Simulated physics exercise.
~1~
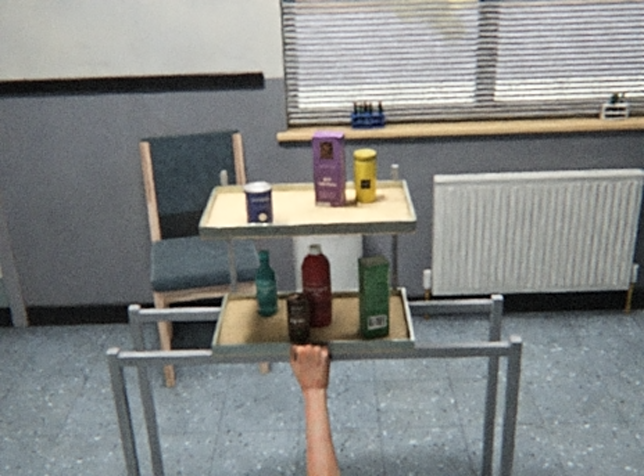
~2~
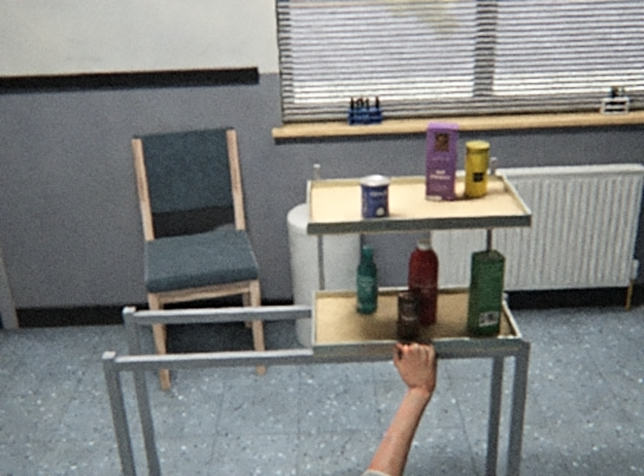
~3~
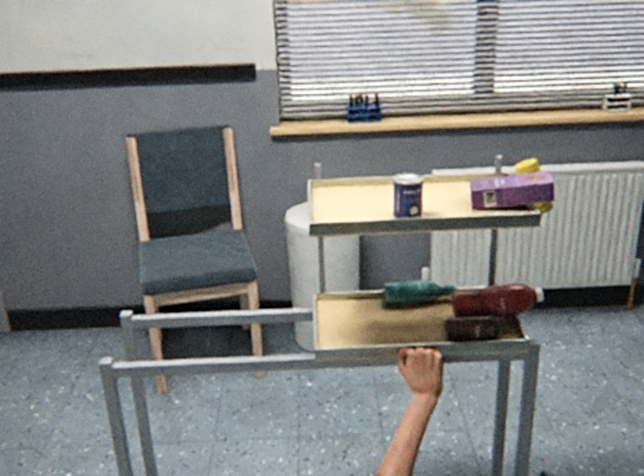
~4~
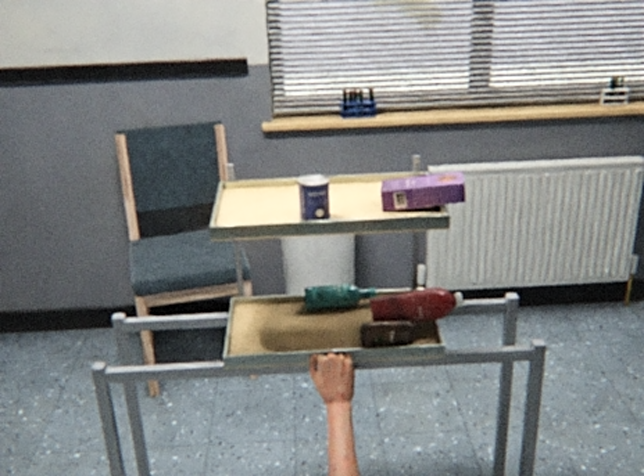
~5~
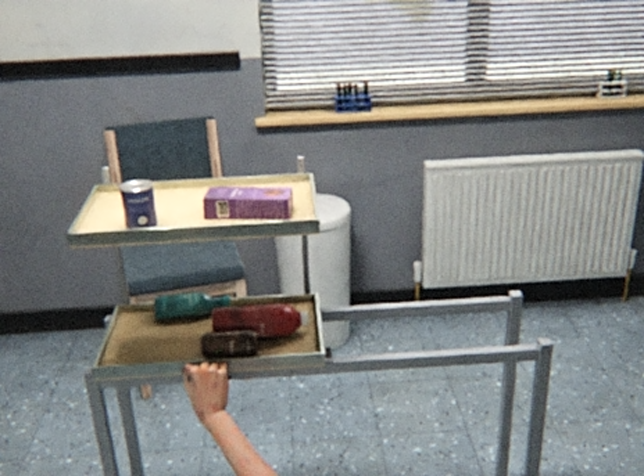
We see a hand at a two-level sliding tray of bottles and containers as it moves right, where several topple and the green carton and yellow jar go off; the tray then slides left, ending with the blue tin upright among toppled items.
